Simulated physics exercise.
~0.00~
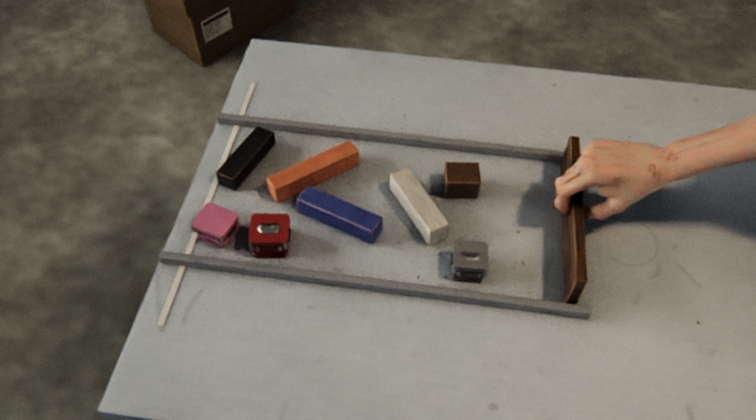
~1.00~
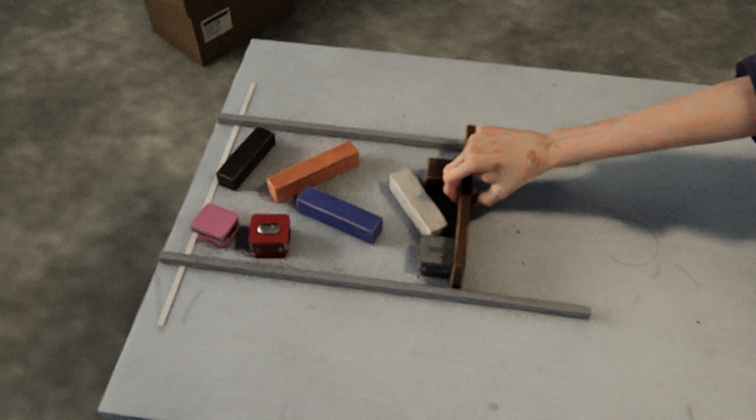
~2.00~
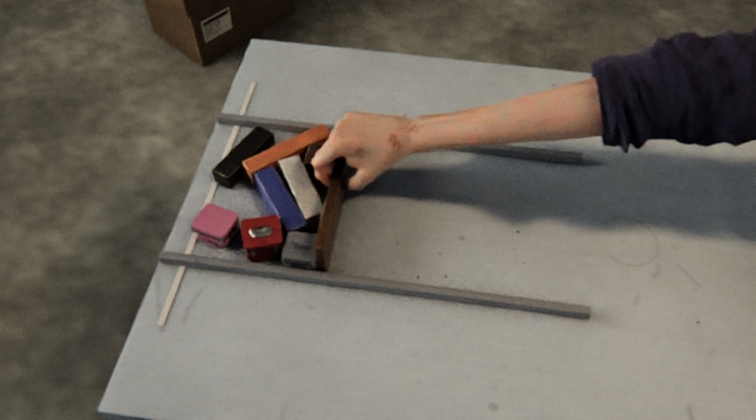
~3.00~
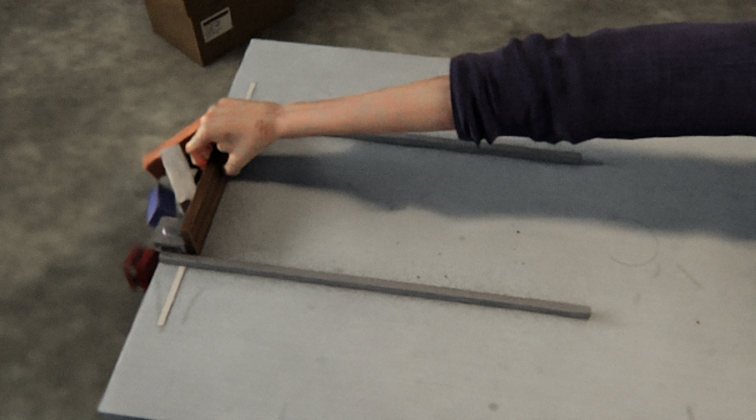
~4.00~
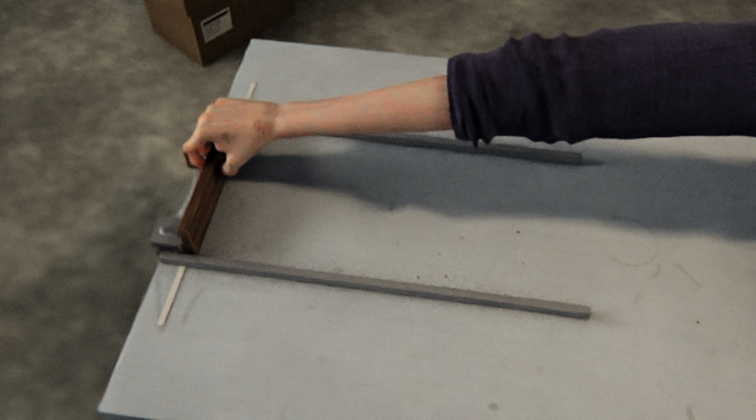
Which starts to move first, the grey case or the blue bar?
The grey case starts to move first, pushed left by the board while the blue bar is still at rest. The blue bar only shifts later, as the board sweeps farther left.
